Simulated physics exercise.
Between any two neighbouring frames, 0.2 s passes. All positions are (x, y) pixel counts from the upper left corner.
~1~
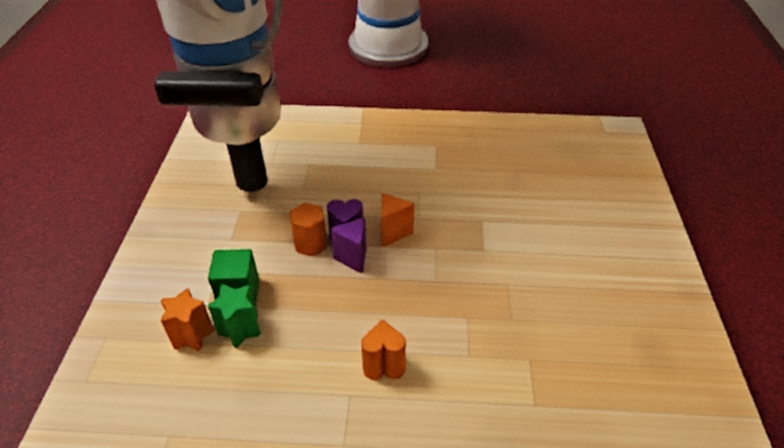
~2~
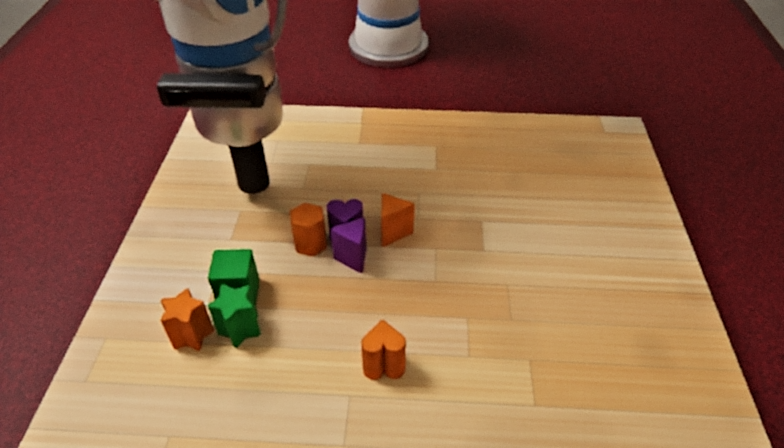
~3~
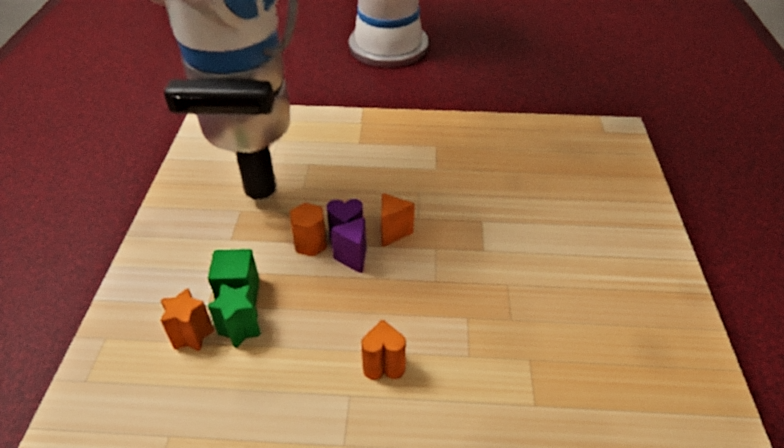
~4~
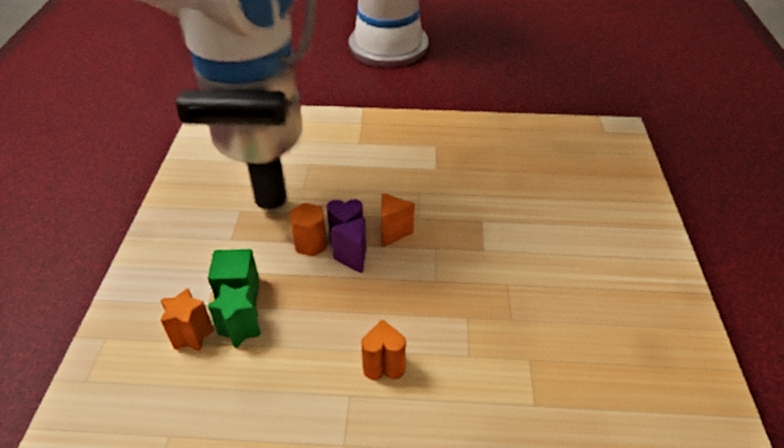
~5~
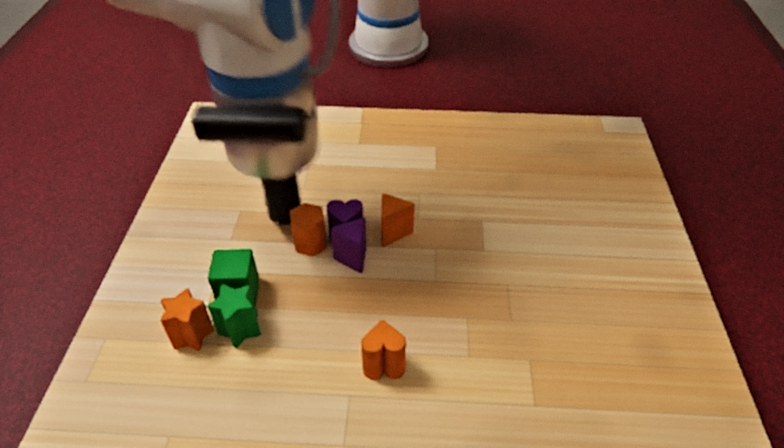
To begin with, a robot arm with a black rod stands at the upper left of a wooden board holding scattered orange, purple and green blocks. The arm barely shifts at first, then moves a short way right and toward the viewer, bringing the rod beside the orange hexagon while the blocks stay still.
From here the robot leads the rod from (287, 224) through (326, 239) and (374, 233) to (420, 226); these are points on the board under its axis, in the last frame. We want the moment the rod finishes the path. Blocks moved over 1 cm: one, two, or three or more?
Three or more move.
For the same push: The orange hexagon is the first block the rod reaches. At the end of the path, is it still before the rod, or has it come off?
Left aside or behind.
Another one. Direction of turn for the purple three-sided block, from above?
Viewed from above, counterclockwise.
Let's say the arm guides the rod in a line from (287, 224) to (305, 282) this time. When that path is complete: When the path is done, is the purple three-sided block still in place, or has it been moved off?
It is shoved along.
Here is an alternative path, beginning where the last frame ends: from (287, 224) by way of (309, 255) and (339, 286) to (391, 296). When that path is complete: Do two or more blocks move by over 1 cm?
Answer: Yes.
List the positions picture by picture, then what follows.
In the first picture, rod tip (252, 182); block tops, orange hexagon (307, 214); purple heart block (345, 208); purple three-sided block (351, 229); orange three-sided block (393, 204).
In the second picture, rod (254, 184); blocks unchanged.
In the third picture, rod (261, 189); blocks unchanged.
In the fourth picture, rod (271, 199); blocks unchanged.
In the fifth picture, rod (286, 214); orange hexagon (307, 214); purple heart block (345, 208); purple three-sided block (351, 229); orange three-sided block (393, 204).
The first path, step by step. One third of the way, rod (326, 229); orange hexagon (333, 233), turned 35° clockwise; purple heart block (359, 209); purple three-sided block (362, 236), turned 45° anticlockwise.
Two thirds of the way, rod (374, 223); orange hexagon (334, 233), turned 35° clockwise; purple heart block (403, 211), turned 70° clockwise; purple three-sided block (364, 237), turned 40° anticlockwise; orange three-sided block (432, 207), turned 45° anticlockwise.
At the end, rod (421, 216); orange hexagon (334, 233), turned 35° clockwise; purple heart block (445, 211), turned 90° clockwise; purple three-sided block (364, 237), turned 40° anticlockwise; orange three-sided block (476, 213), turned 35° anticlockwise.
